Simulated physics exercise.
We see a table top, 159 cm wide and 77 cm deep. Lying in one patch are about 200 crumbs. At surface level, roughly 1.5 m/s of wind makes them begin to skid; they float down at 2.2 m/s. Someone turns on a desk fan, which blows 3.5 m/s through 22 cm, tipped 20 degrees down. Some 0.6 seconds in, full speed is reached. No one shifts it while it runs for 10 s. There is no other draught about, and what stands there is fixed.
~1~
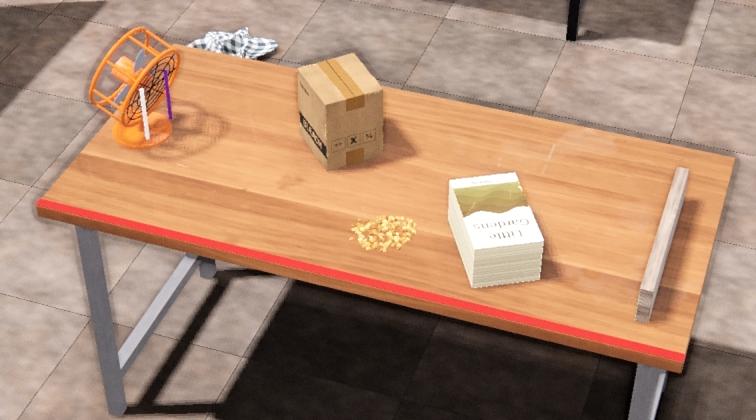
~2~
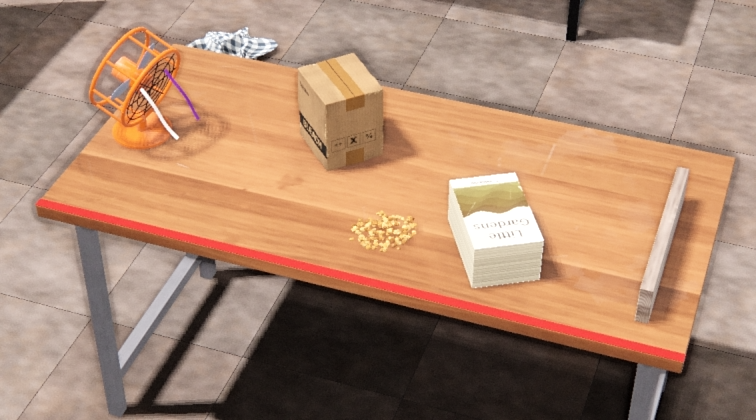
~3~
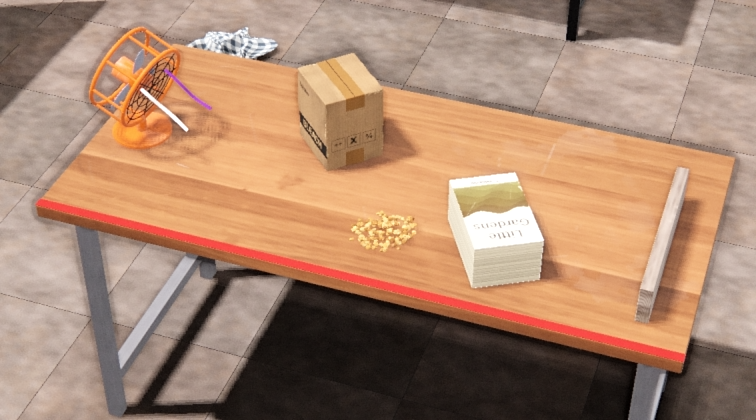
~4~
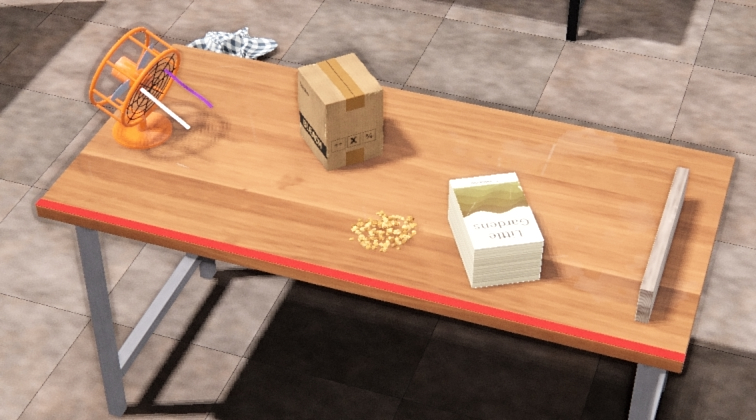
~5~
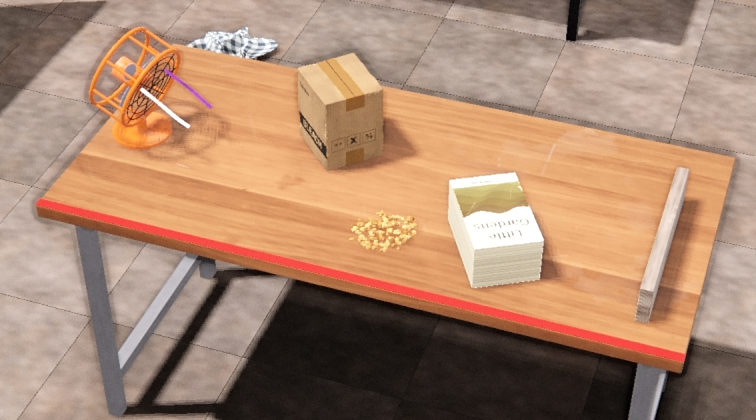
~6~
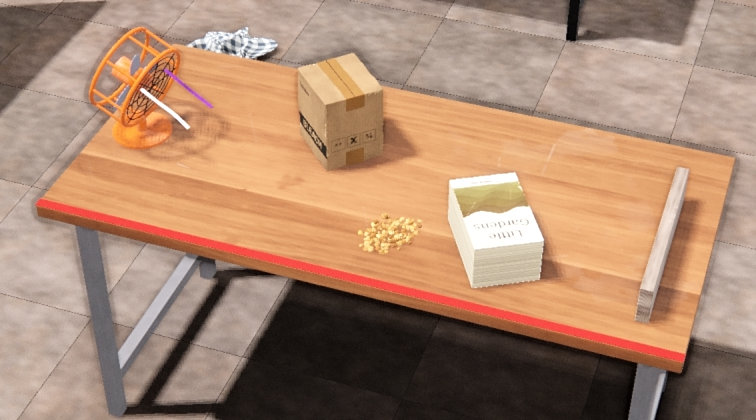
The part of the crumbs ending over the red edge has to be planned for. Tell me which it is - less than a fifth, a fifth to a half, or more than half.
That would be more than half.
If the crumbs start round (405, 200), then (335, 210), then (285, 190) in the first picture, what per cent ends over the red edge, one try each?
Roughly 0 %, then 90 %, then 90 %.
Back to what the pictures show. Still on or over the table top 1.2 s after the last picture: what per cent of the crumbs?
Estimated share: Close to 5 percent.
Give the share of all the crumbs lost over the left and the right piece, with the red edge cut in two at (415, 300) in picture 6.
2 % left, 100 % right.
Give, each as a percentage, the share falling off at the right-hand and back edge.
I'd put it near 0 percent on the right-hand side and close to 0 percent at the back.
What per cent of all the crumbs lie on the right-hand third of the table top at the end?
Near 0 %.
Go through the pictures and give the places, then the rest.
The middle of the crumbs is near (385, 231), none has stirred yet and the mouth of the desk fan is at (136, 78), in the first frame.
The middle of the crumbs is near (388, 235), none has stirred yet and the red edge is centred on (339, 279), in the second frame.
The middle of the crumbs is near (388, 235), none has stirred yet, the top of a book is at (495, 210) and the top of a box is at (340, 78), in the third frame.
The middle of the crumbs is near (388, 235) and none has stirred yet, in the fourth frame.
The middle of the crumbs is near (388, 235) and none has stirred yet, in the fifth frame.
The middle of the crumbs is near (389, 233), the farthest in sight from the desk fan is at (410, 244) and about 25 % have left their places, in the sixth frame.
Then, 1.2 s after the last picture, 6 % are on the move or not yet settled, 94 % are over the red edge.
Then, 2.4 s after the last picture, 4 % are on the move or not yet settled, 96 % are over the red edge.
Then, 4.7 s after the last picture, 2 % are on the move or not yet settled, 98 % are over the red edge.
Then, 9.2 s after the last picture, at the end, 100 % are over the red edge.
